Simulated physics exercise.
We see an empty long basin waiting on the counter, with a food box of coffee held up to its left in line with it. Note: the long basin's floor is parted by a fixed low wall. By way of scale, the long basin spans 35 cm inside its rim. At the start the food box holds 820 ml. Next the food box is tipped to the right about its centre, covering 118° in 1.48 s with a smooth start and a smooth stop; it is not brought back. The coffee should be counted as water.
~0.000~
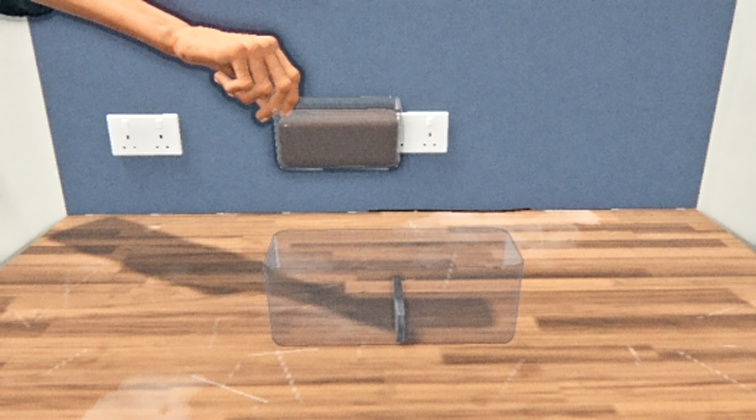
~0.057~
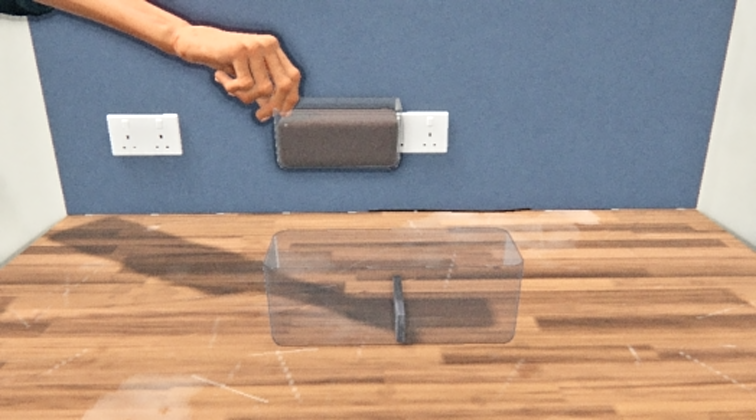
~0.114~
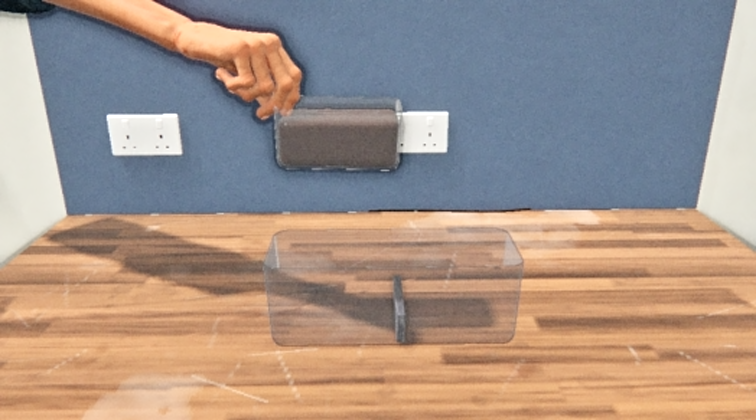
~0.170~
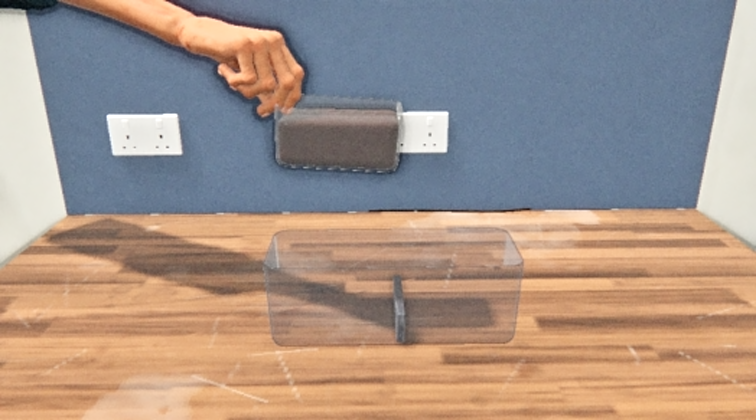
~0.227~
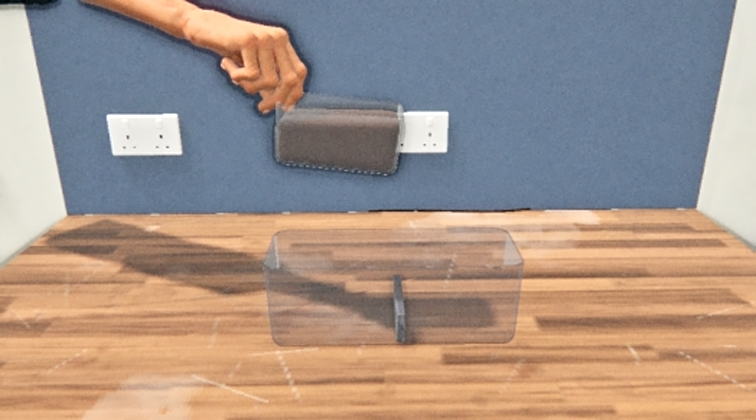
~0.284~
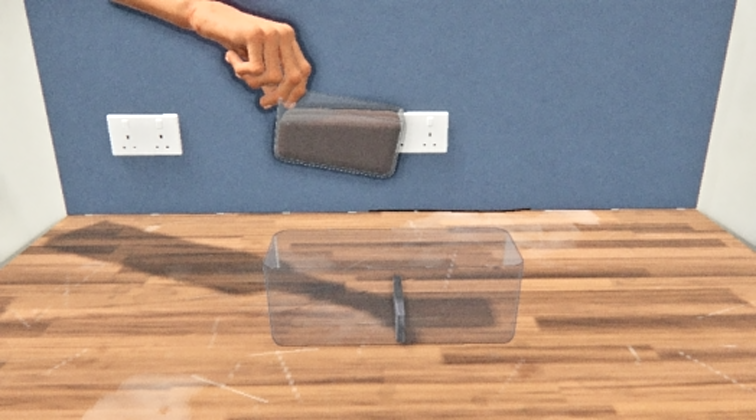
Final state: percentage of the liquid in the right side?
Approximately 78 %.
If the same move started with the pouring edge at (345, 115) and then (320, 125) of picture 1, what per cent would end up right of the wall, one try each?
Respectively 55 and 20 %.
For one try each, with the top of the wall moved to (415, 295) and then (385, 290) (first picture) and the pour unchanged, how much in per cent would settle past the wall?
The first gives near 65 per cent and the second near 90 per cent.
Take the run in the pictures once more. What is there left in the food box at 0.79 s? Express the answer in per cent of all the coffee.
Fraction remaining: Approx. 44 per cent.
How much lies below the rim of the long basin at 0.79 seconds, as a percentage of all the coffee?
18 %, roughly.
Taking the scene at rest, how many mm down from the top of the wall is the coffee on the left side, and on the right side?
Measured: Left around 40 mm, right around 14 mm.
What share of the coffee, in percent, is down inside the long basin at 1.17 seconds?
About 82 %.
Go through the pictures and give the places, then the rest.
In the first picture, it leans 0°; its right rim is at (399, 105); the coffee meets the walls at (281, 117) and (397, 116); the long basin's rim runs from (269, 249) to (515, 247); the wall's top is at (399, 295).
In the second picture, it leans 0°; its right rim is at (399, 105); the coffee meets the walls at (281, 116) and (397, 116).
In the third picture, it leans 2°; its right rim is at (400, 107); the coffee meets the walls at (281, 116) and (398, 116).
In the fourth picture, it leans 4°; its right rim is at (401, 109); the coffee meets the walls at (282, 115) and (398, 117).
In the fifth picture, it leans 7°; its right rim is at (402, 112); the coffee meets the walls at (282, 116) and (399, 118).
In the sixth picture, it leans 10°; its right rim is at (403, 116); the coffee meets the walls at (282, 115) and (400, 117).
After 0.79 s the tilt is 66° and 43 per cent is still to pour, 0 is left of the wall and 18 right of it.
After 1.17 s the tilt is 105° and 6 per cent is still to pour, 7 is left of the wall and 74 right of it.
After 1.56 s the tilt is 118° and 0 per cent is still to pour, 15 is left of the wall and 78 right of it.
After 1.98 s the tilt is 118° and 0 per cent is still to pour, 15 is left of the wall and 78 right of it.
In the end 15 per cent lies left of the wall, 78 right of it and 7 outside.
